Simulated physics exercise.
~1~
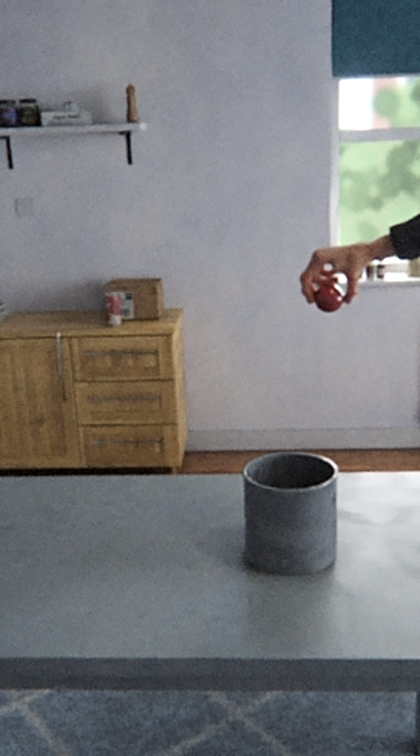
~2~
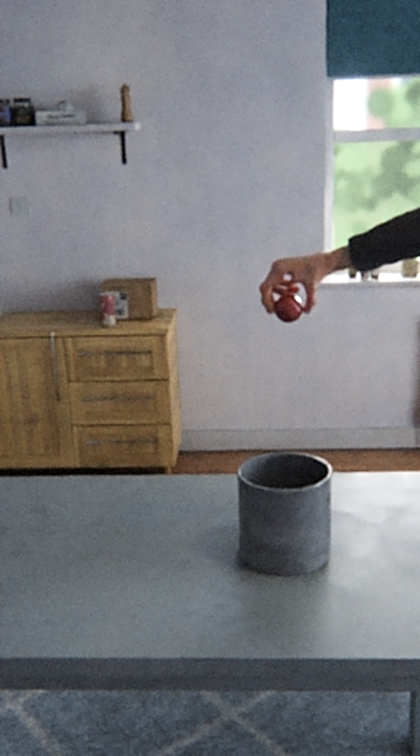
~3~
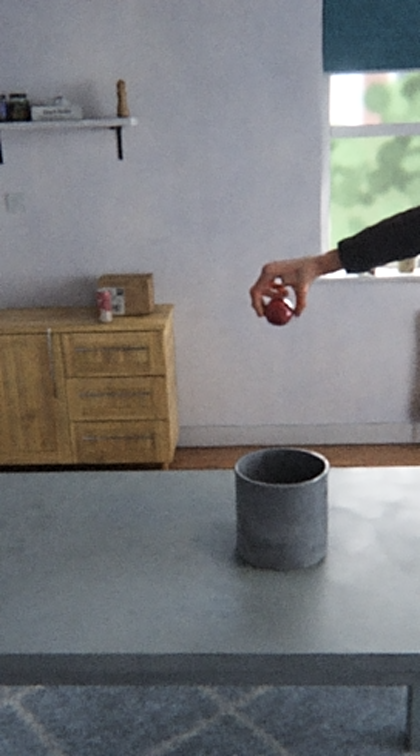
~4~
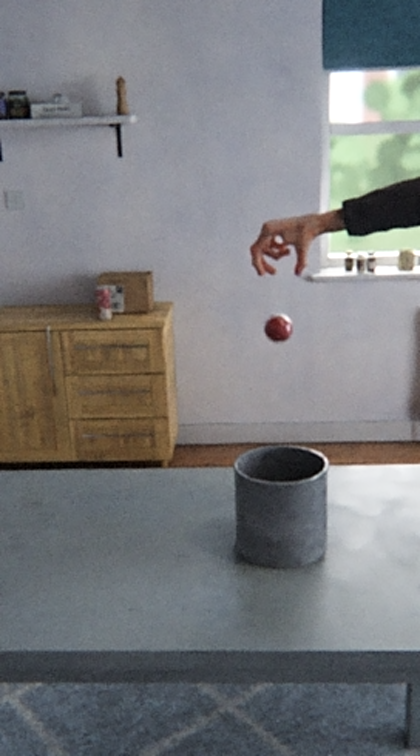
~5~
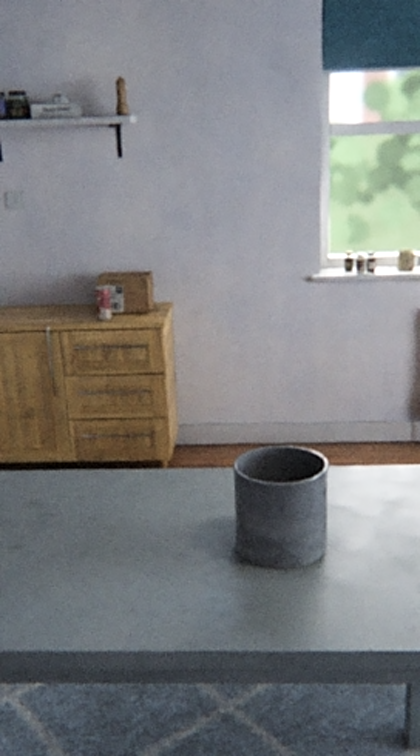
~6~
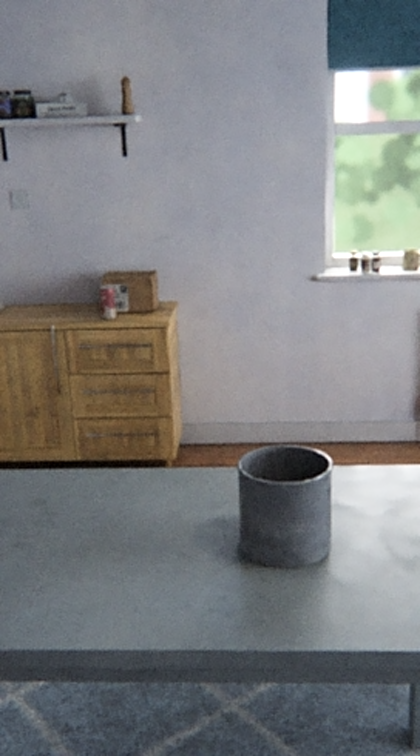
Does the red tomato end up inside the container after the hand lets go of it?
Yes, the container catches it. The tomato falls from above the open top and drops inside, out of sight.
